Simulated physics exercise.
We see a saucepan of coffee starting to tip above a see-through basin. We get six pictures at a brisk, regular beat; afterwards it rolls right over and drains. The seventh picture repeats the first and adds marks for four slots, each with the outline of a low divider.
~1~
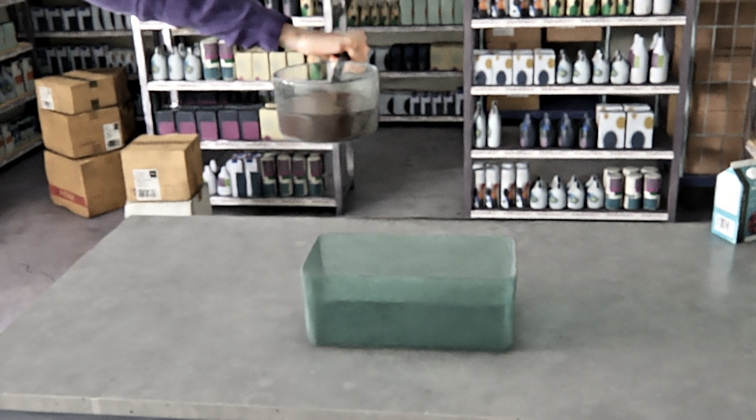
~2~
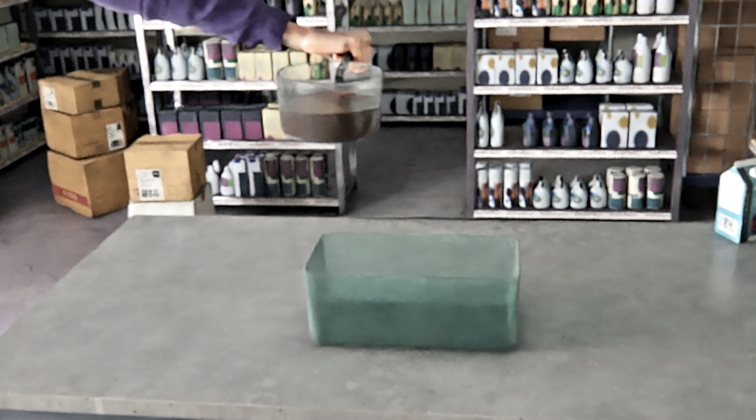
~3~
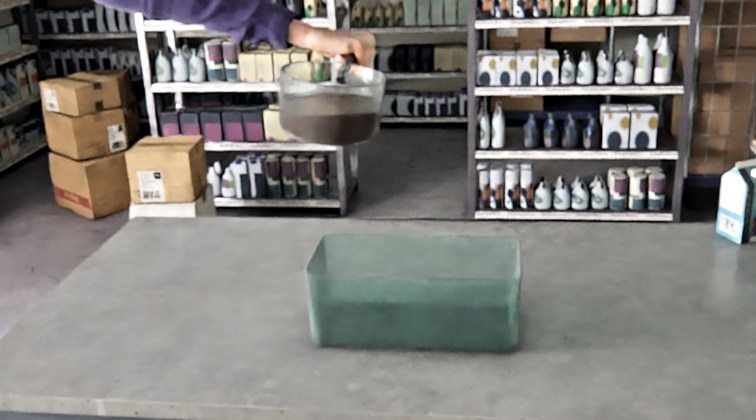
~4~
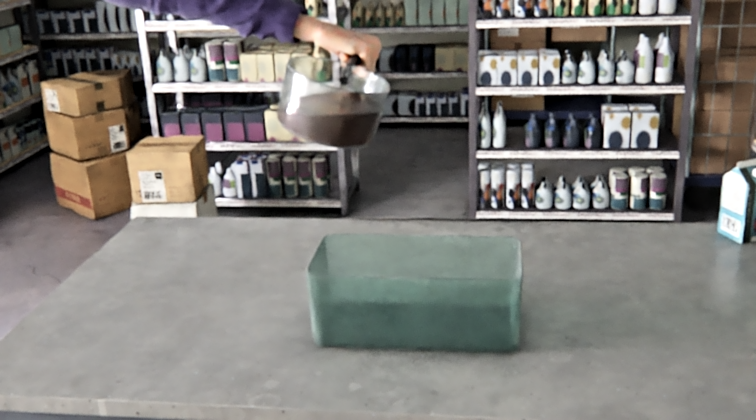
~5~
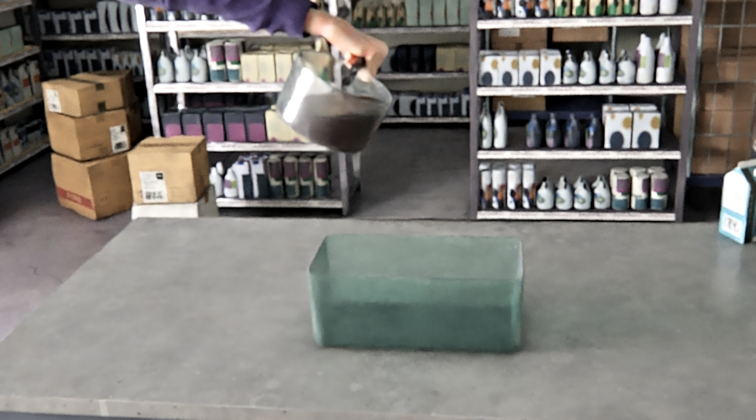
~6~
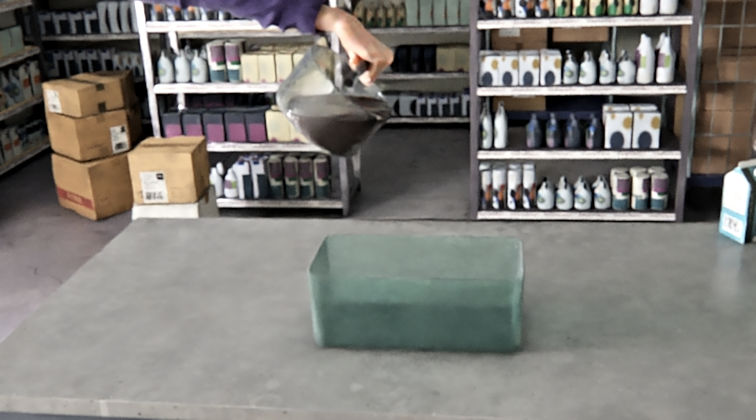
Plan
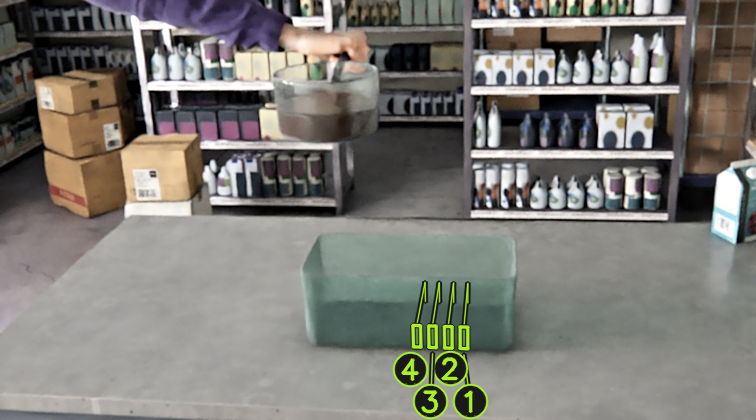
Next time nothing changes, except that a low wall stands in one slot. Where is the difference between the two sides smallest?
It is 3.
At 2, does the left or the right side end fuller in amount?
More ends on the left.
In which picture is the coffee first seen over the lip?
Picture 6.
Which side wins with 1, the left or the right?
The left side.
On the marked copy, 1 at (463, 354); 2 at (448, 353); 3 at (432, 353); 4 at (416, 352).
With 1, about 90 % ends left of the wall and 7 % right of it.
With 2, about 83 % ends left of the wall and 15 % right of it; 3 % is lost outside.
With 3, about 56 % ends left of the wall and 42 % right of it.
With 4, about 17 % ends left of the wall and 81 % right of it.
